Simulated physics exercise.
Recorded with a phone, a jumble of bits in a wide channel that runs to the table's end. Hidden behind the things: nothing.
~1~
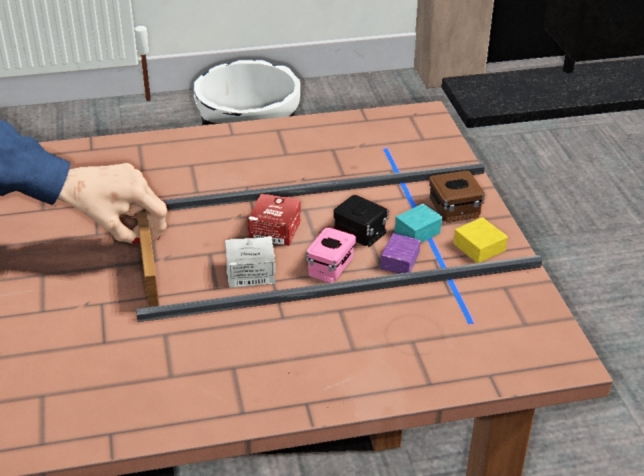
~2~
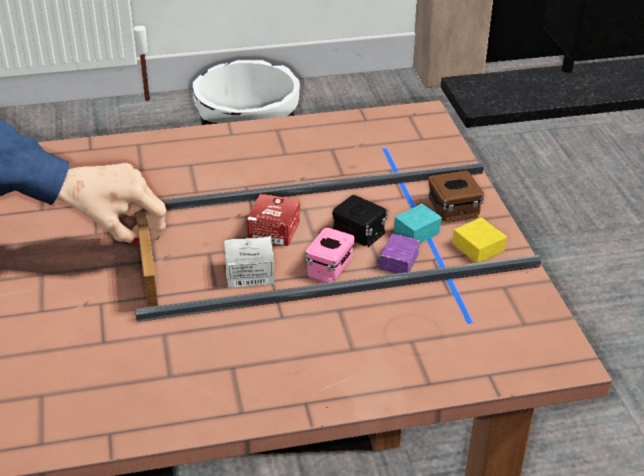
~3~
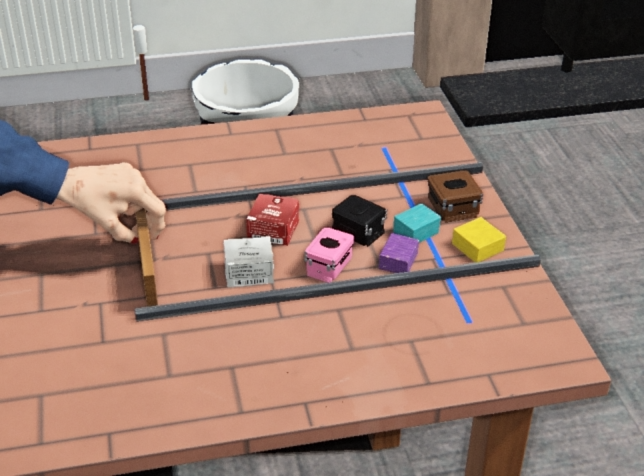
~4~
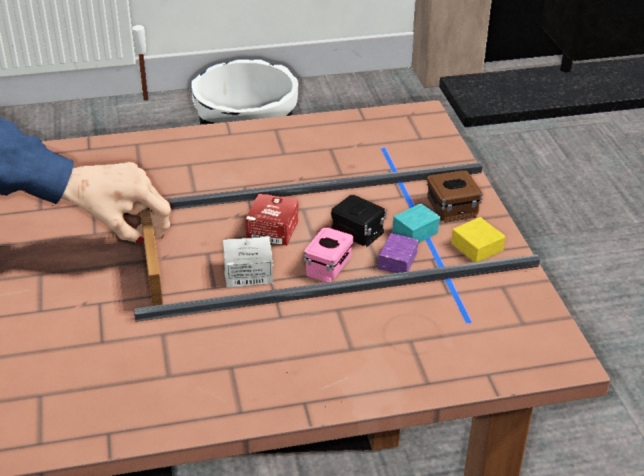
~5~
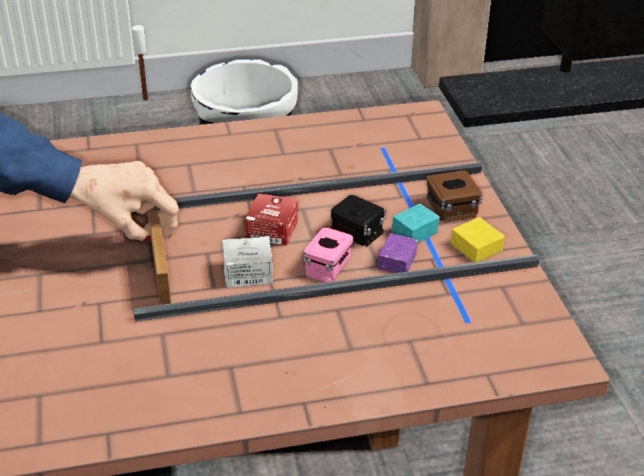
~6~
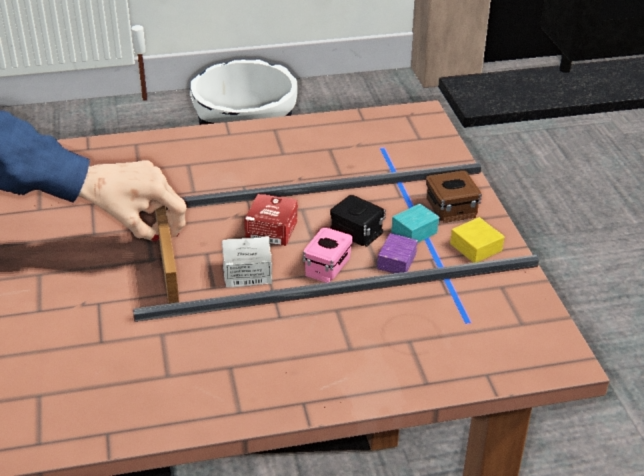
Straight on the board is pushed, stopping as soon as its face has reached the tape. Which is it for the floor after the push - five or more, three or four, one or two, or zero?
The count that falls off is a single one or a pair.
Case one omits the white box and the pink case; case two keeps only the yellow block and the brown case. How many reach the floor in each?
You'd get 0 in the first case and 0 in the second one.
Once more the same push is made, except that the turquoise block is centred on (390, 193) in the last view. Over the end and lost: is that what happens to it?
It stays put.
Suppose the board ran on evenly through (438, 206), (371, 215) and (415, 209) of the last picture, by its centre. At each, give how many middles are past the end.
Middles past end - pos 1: 2, pos 2: 0, pos 3: 1.
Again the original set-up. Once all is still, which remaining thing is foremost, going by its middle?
It would be the purple block, I'd say.
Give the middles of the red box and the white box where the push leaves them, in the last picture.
For the red box it's (425, 183), and for the white box it's (456, 238).
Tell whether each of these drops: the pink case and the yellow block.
Result - pink case retained, yellow block fallen.
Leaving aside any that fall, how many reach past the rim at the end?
1.
Early on, none off yet; yellow block at rest near (477, 240); brown case at rest near (453, 196); turquoise block at rest near (415, 225).
A while later, none off yet; yellow block moving near (481, 239); brown case at rest near (453, 196); turquoise block travelled a little near (431, 226).
Finally, the number that fall off is one or two; lost, yellow block.
